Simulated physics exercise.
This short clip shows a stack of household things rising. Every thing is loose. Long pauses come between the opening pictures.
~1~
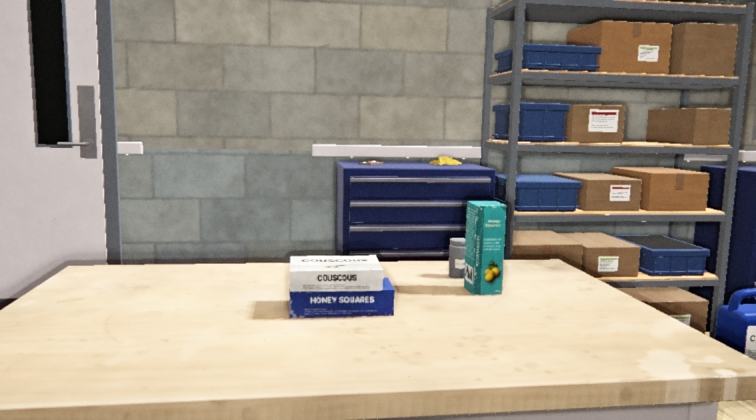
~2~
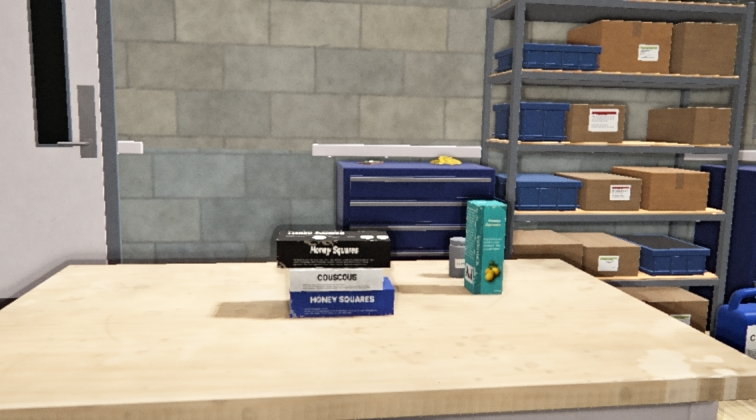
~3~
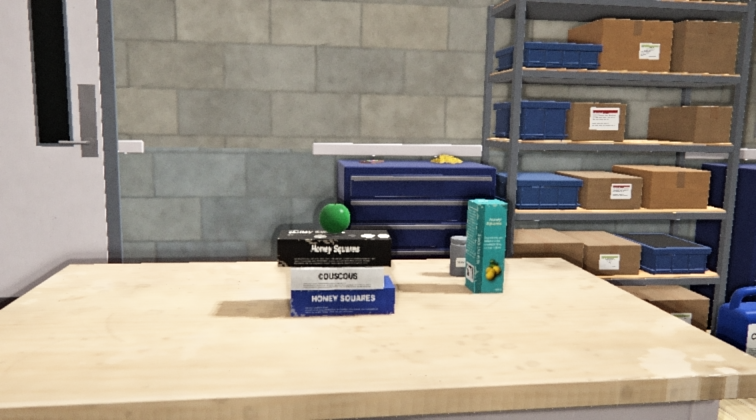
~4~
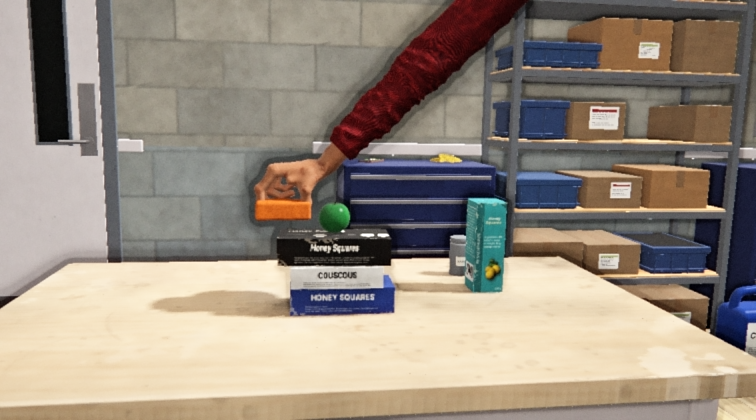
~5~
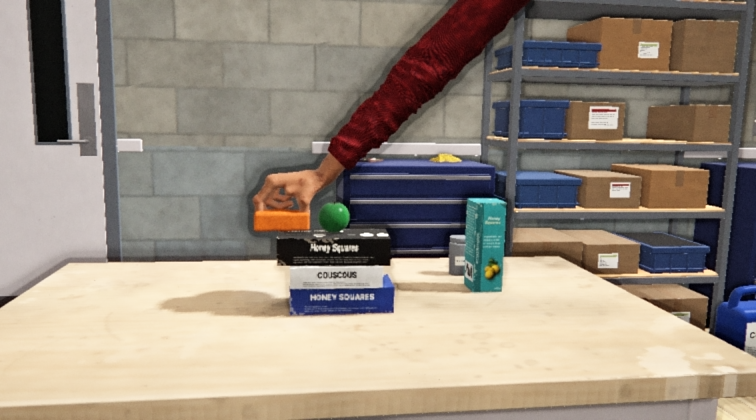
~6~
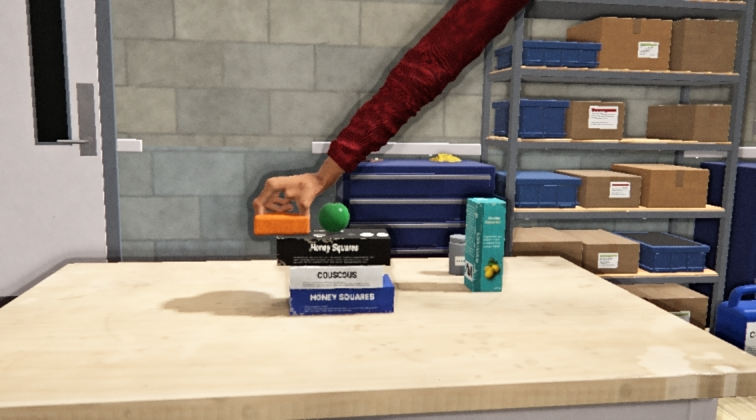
On a wooden workbench, a black box appeared on top of a white and a blue one, then a green ball, and a hand lowered an orange sponge onto the stack's left edge, still holding it.
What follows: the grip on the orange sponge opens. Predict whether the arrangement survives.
Prediction: It survives.
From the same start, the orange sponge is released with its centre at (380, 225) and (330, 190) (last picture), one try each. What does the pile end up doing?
Stays standing, then topples over.
Then, 0.40 s on from there, no change.
Then, 0.80 s on from there, orange sponge resting near (282, 224).
In the end, all 7 unmoved. At the end, from the last picture's camera, orange sponge near (282, 224). The pile holds.
